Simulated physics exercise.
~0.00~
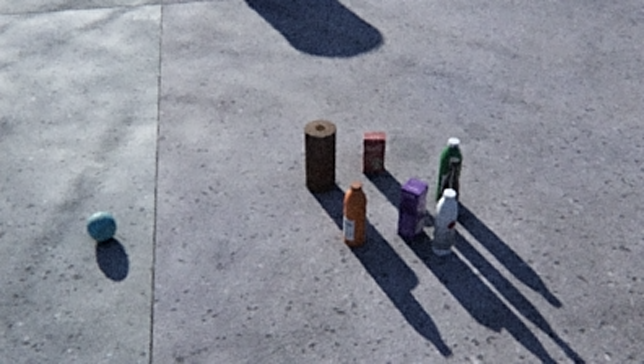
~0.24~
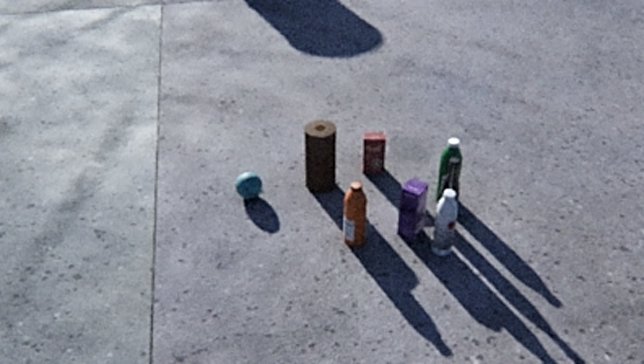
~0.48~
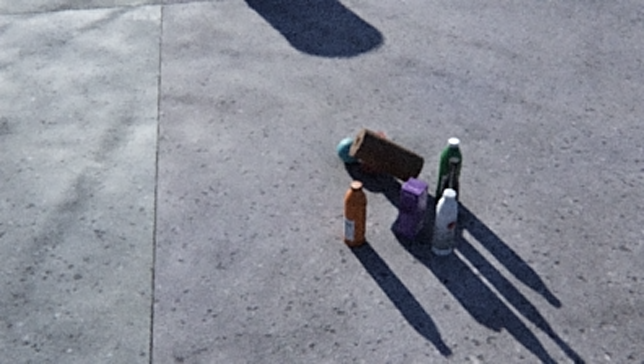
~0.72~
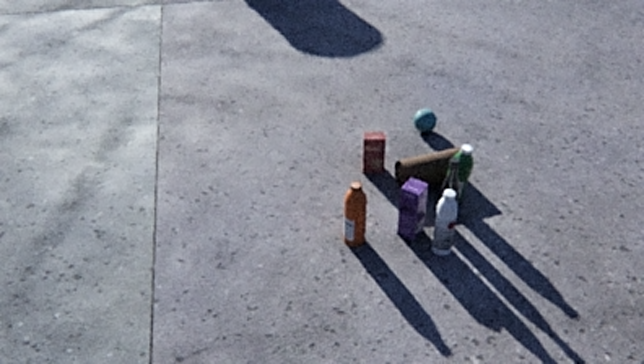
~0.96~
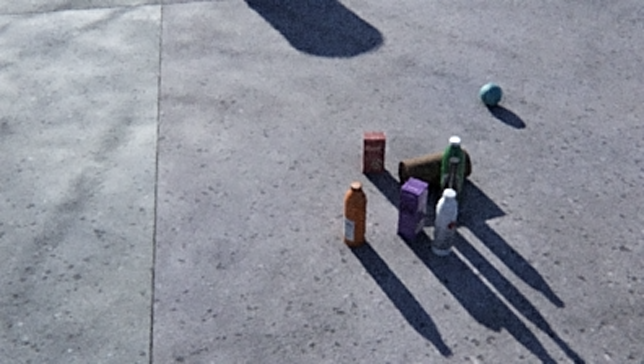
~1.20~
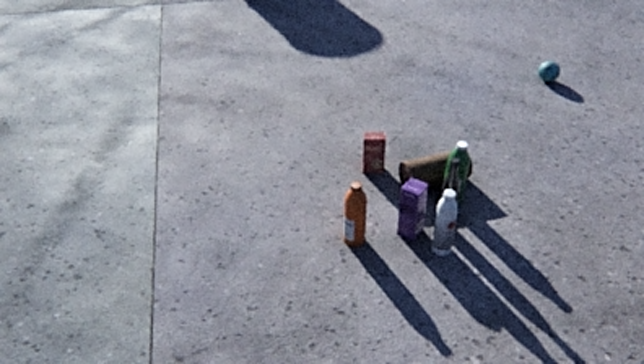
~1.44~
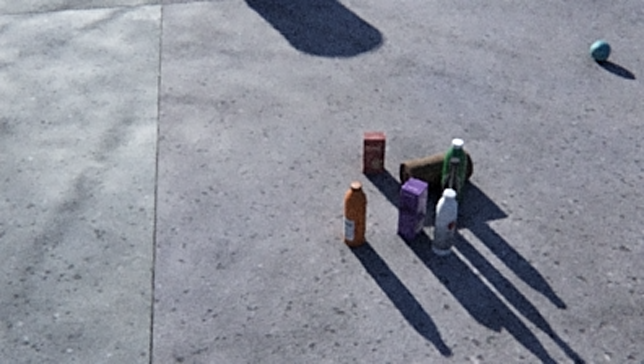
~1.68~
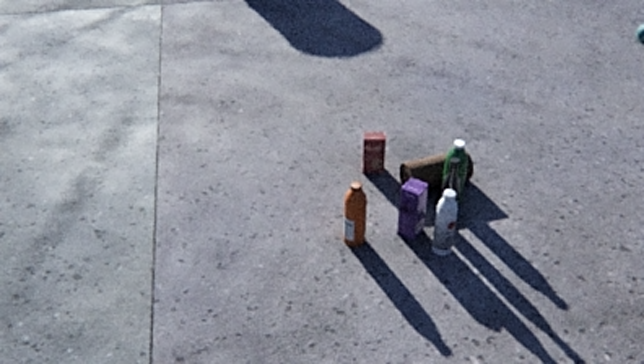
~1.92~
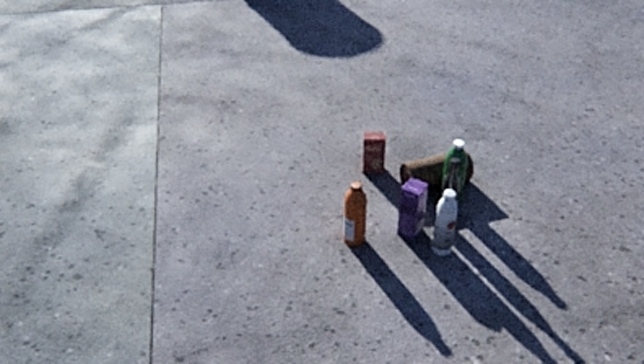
A brown roll stood among several bottles and cartons on a sunlit floor until a turquoise ball rolled in from the left and knocked it over against the green bottle, which wobbled but stayed upright as the ball rolled away out of view.
